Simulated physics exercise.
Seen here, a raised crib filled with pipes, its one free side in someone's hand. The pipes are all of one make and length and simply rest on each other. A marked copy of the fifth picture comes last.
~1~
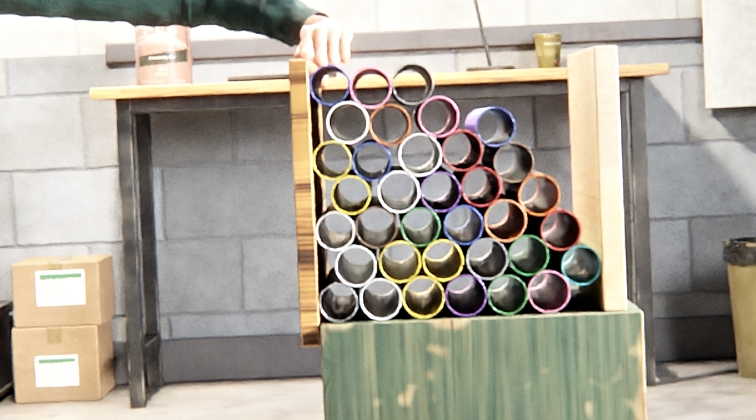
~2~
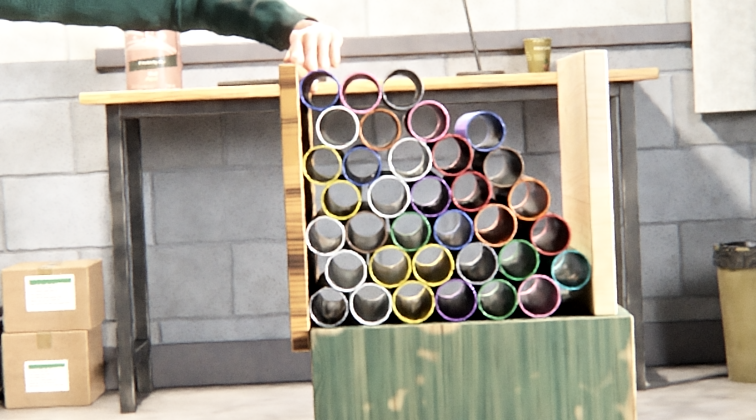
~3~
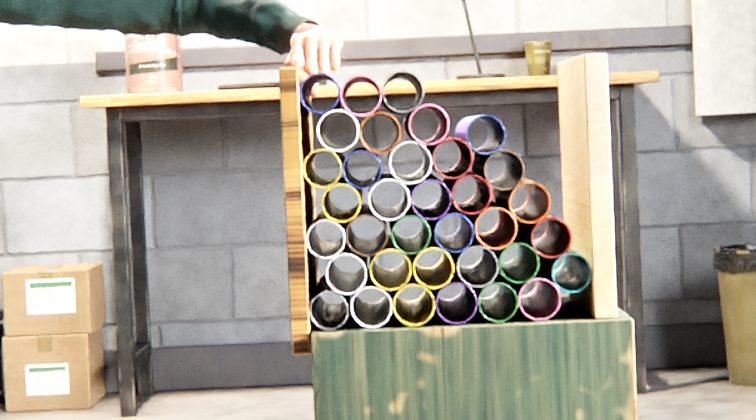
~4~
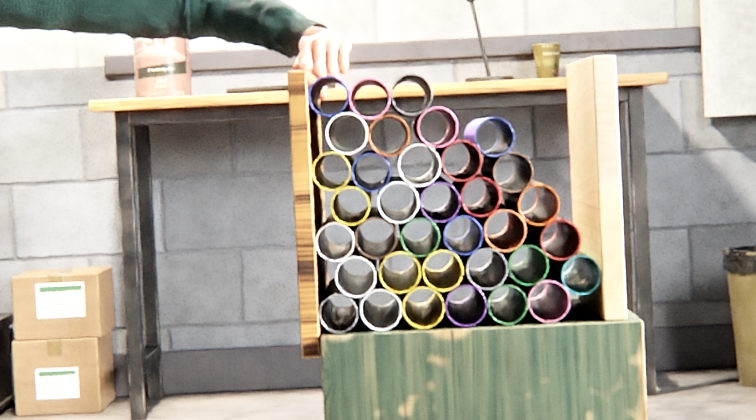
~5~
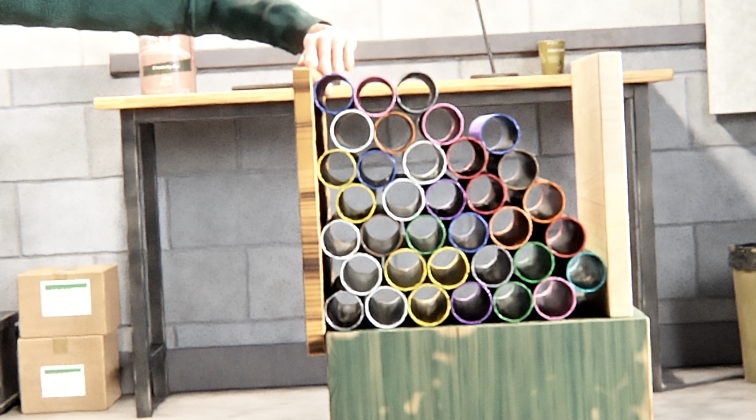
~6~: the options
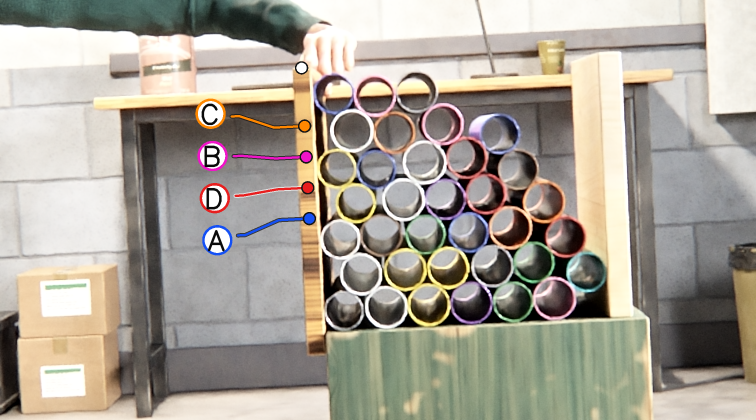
A hand holding the left side board of a raised crib of stacked, colour-rimmed pipes as the view shifts slightly, the pipes staying in place.
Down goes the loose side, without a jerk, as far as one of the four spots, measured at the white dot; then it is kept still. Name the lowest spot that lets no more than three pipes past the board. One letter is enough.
The last mark within the limit is D.
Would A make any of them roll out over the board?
At A: Yes.
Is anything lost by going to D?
Yes.
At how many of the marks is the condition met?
The number is three.
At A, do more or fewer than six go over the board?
It loses fewer than six.
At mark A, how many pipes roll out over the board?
With A, four.
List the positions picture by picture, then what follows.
A purple pipe (441, 192); a red pipe (463, 151); a pink pipe (438, 117), in the first frame.
A pink pipe (428, 122); side board (301, 201), in the second frame.
A grey pipe (329, 311); a pink pipe (539, 300), in the third frame.
A brown pipe (376, 238); a turquoise pipe (581, 275), in the fourth frame.
A purple pipe (445, 200); a red pipe (467, 158); a pink pipe (443, 124), in the fifth frame.
On the marked copy, A at (309, 218); B at (306, 157); C at (304, 126); D at (308, 188); the white dot at (301, 68).
Following D. Soon after the start, top of the board (314, 124).
Later, top of the board (318, 186).
In the end, top of the board (318, 187), one out over the board.
As for the rest, A four out over the board; B one out over the board; C none out over the board.
